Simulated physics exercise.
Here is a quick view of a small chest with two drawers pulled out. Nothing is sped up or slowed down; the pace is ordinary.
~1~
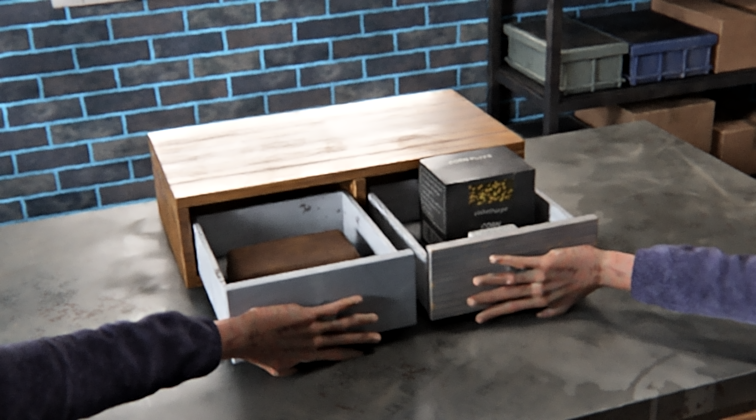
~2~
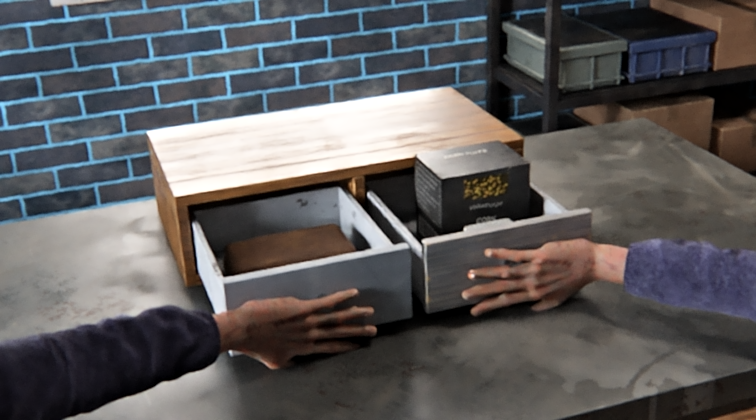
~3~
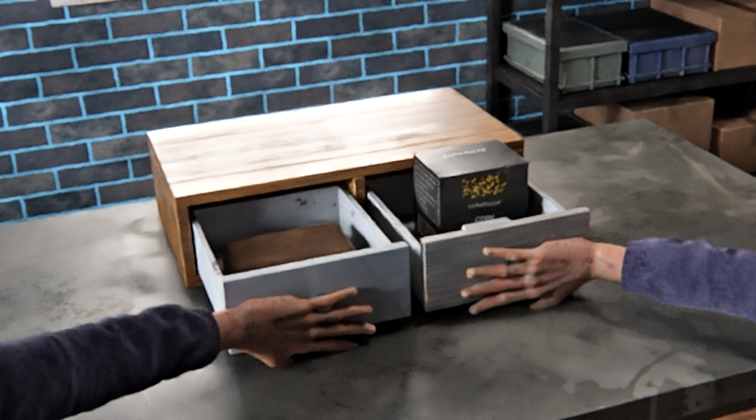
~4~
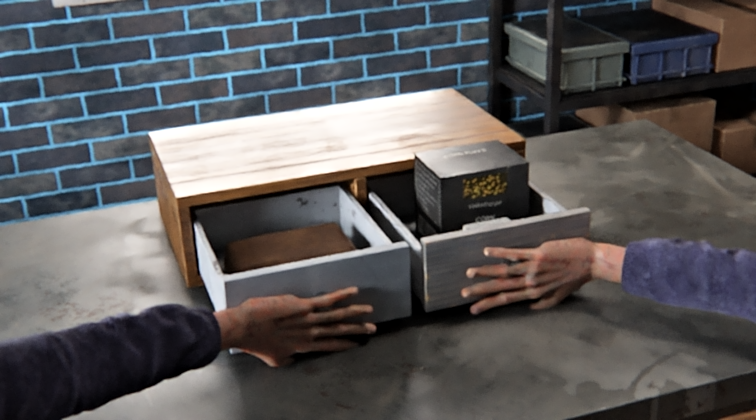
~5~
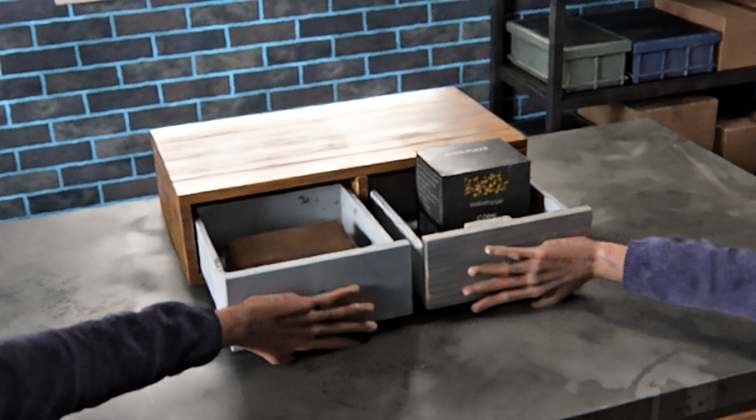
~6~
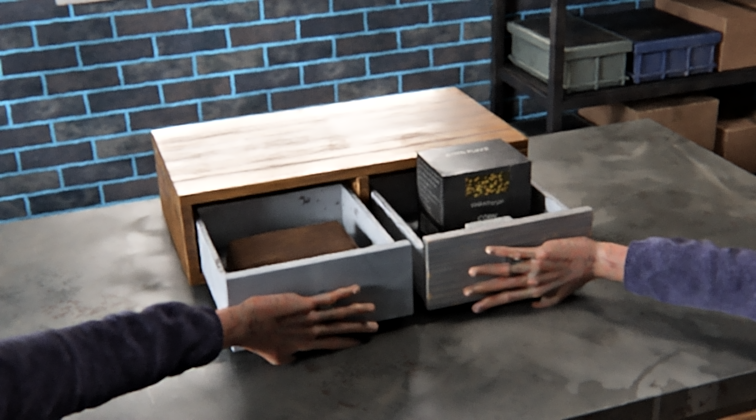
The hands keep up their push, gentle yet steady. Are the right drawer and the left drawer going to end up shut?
Outcome: The right drawer is most likely going to get stuck; the left drawer is most likely going to slide home.
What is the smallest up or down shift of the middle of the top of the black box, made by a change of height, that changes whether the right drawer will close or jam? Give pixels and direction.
Shift: 20 px, direction down.
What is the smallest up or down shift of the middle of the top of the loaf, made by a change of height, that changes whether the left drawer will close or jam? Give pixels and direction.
It takes a move of about 32 pixels upwards.
Then, 0.34 s on from there, right drawer starting in; left drawer starting in.
Then, 0.60 s on from there, right drawer stopped, still ajar; left drawer about half in.
Then, 0.90 s on from there, right drawer stopped, still ajar; left drawer nearly in.
In the end, the right drawer will not close; the left drawer goes all the way in.
